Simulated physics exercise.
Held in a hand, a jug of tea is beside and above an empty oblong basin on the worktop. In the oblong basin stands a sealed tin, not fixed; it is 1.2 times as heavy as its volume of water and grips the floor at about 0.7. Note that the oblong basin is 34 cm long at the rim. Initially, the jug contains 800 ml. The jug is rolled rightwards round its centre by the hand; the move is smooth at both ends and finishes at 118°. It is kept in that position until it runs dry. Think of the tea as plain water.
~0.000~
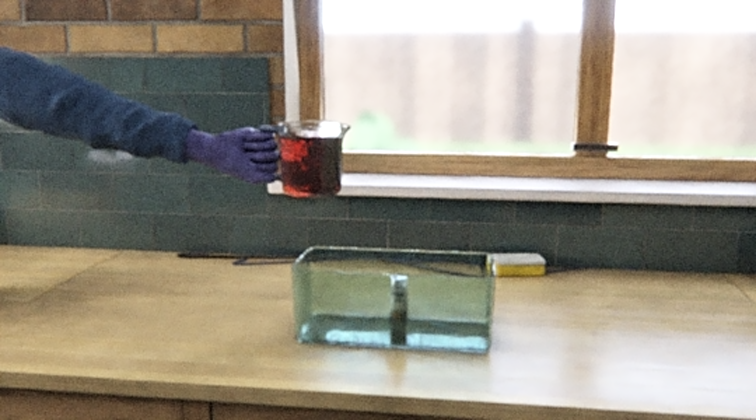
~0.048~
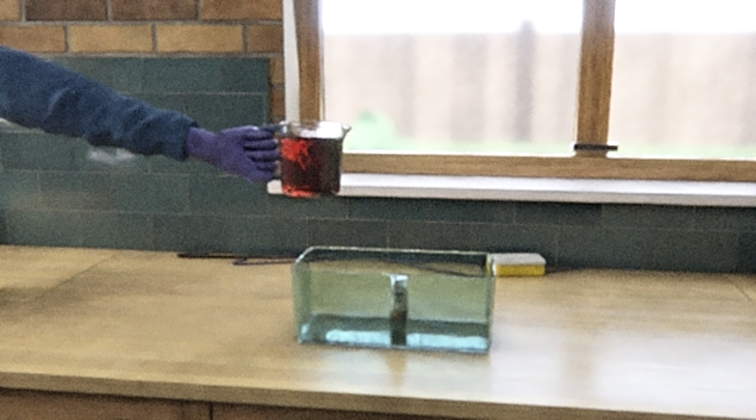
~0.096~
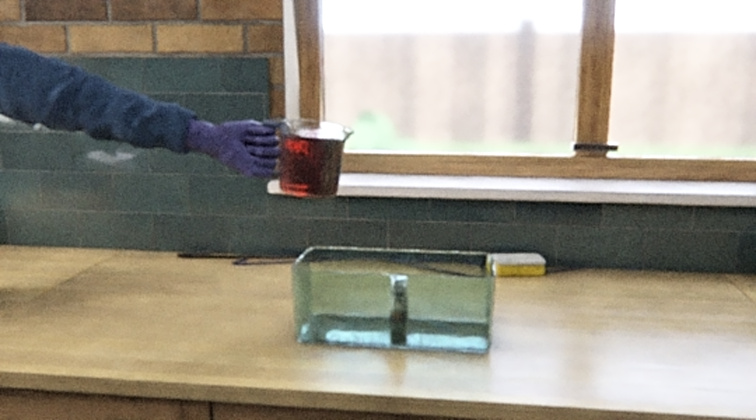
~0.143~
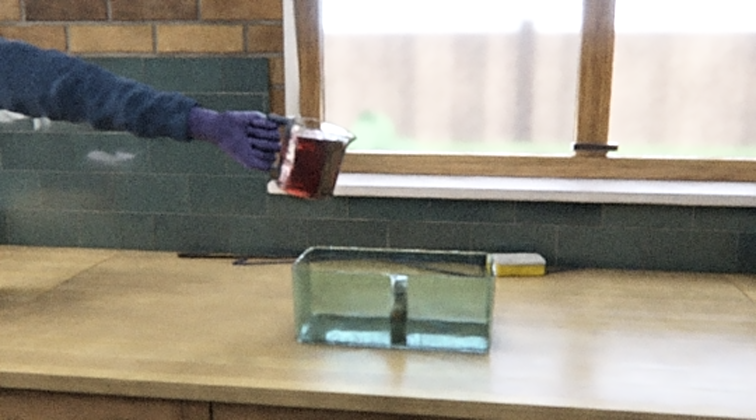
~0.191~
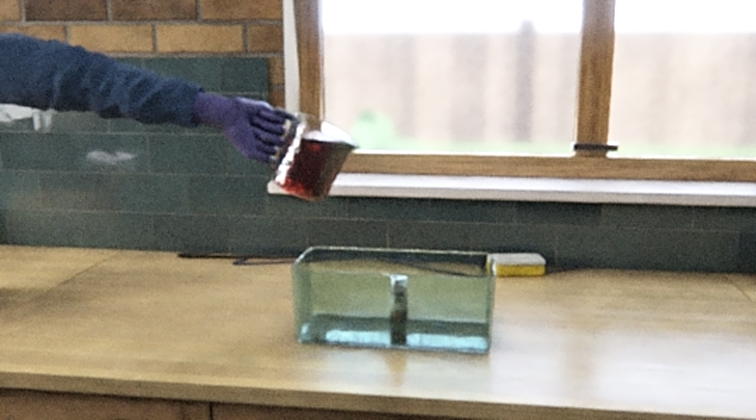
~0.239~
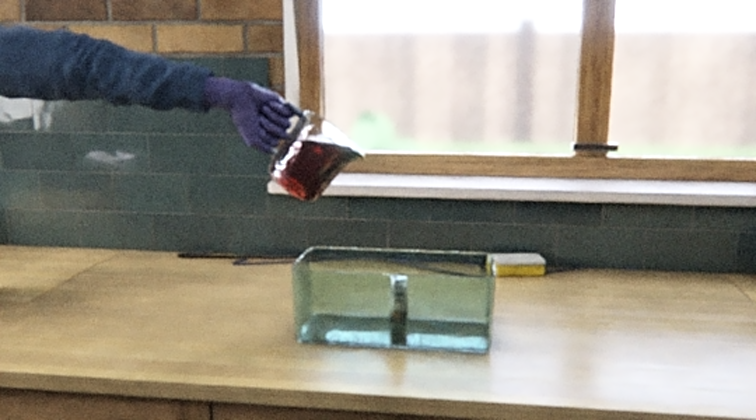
A gloved hand tilts a jug of reddish-brown liquid rightwards above a clear oblong basin.
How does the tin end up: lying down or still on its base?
It ends up lying down.
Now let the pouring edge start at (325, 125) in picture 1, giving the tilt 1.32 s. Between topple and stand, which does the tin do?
It tumbles.
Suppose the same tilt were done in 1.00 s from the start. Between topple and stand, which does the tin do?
Result: Tin tipped over.
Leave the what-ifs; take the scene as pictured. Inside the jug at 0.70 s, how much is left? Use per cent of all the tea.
About 5 % is still there.
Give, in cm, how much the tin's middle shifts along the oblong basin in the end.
It finishes around 10.0 cm from where it began.
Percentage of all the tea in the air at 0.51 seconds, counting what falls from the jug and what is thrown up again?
Around 36 percent.
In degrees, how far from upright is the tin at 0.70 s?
Roughly 0°.
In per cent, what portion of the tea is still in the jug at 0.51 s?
Roughly 44 percent.
By 0.51 s the tilt is 107° and 44 per cent is still to pour; the tin stands where it began.
By 0.70 s the tilt is 118° and 5 per cent is still to pour; the tin stands 3 cm from where it began.
By 0.91 s the tilt is 118° and 0 per cent is still to pour; the tin lies on its side.
By 1.13 s the tilt is 118° and 0 per cent is still to pour; the tin lies on its side.
At rest the tin lies on its side.
